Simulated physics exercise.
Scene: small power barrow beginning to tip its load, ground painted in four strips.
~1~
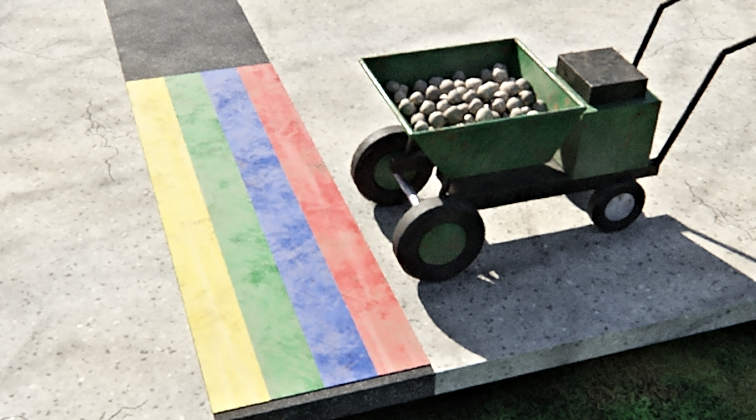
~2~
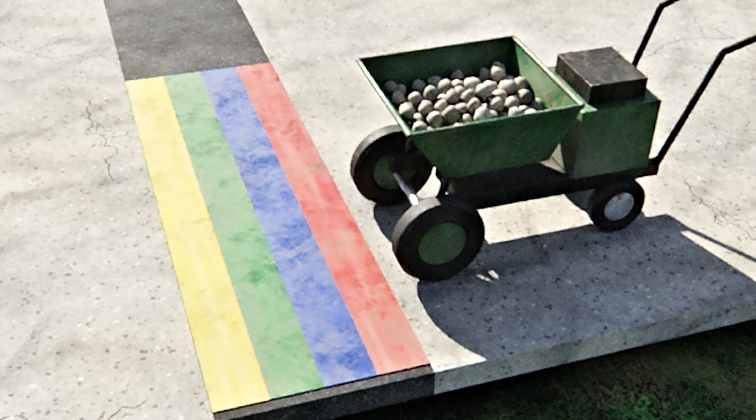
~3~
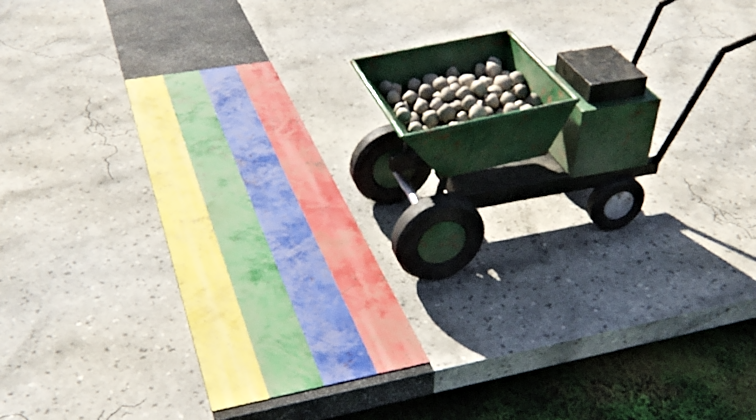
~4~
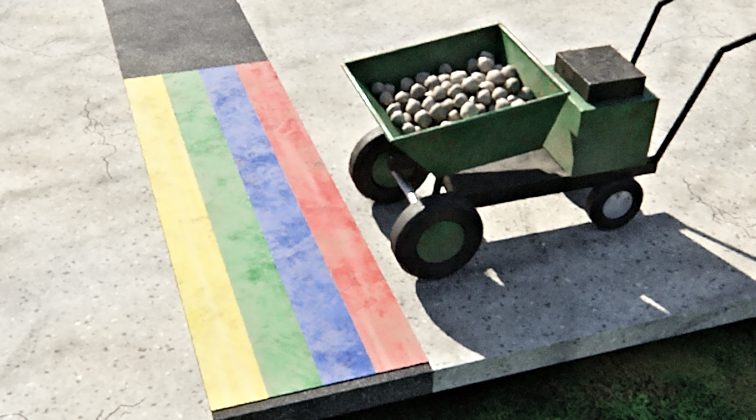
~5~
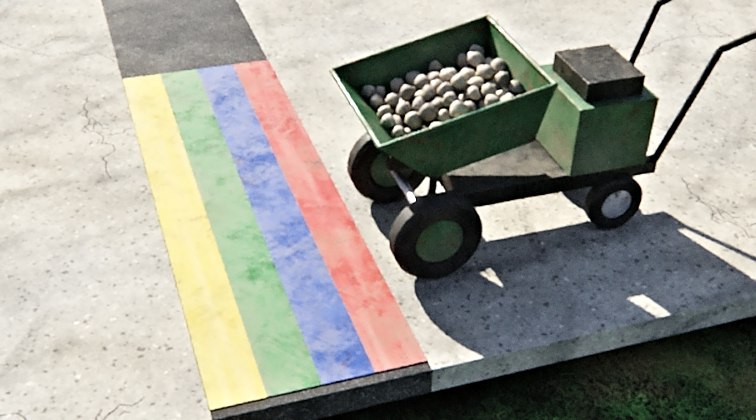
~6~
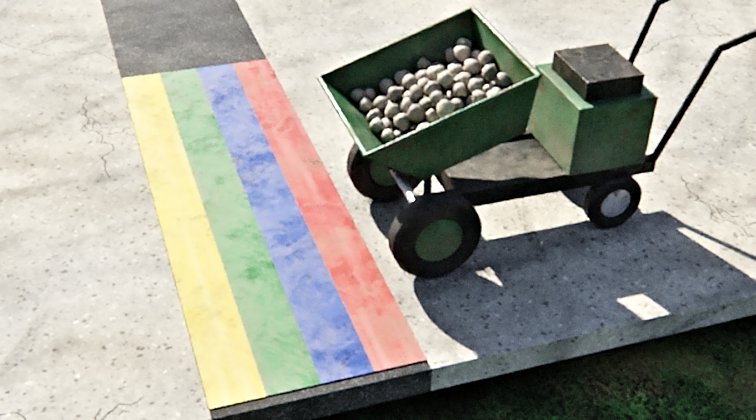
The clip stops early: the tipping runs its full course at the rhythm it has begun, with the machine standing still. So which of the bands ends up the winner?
The winner is the green band.
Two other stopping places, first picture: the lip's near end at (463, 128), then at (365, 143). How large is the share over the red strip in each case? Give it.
Around 10 and 0 per cent respectively.
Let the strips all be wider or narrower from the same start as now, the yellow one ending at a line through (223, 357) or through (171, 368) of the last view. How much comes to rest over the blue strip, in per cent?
The first gives around 0 %, the second around 20 %.
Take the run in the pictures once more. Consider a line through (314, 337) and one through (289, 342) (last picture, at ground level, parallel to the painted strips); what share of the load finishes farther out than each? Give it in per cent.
Close to 90 per cent, then close to 70 per cent.
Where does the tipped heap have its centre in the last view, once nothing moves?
Around (226, 259).
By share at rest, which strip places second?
Ranked second: The strip in yellow.
Soon, skip tipped steeply; all in the skip.
A while on, skip tipped right over; about two thirds in the skip; a small part over the blue strip; about a third over the green strip; a stray few over the yellow strip.
Towards the end, skip tipped right over; a small part in the skip; a small part over the blue strip; about a third over the green strip; about a quarter over the yellow strip; about a quarter off the paint.
Finally, skip tipped right over; a small part in the skip; none over the red strip; a small part over the blue strip; about a third over the green strip; about a quarter over the yellow strip; about a quarter off the paint.
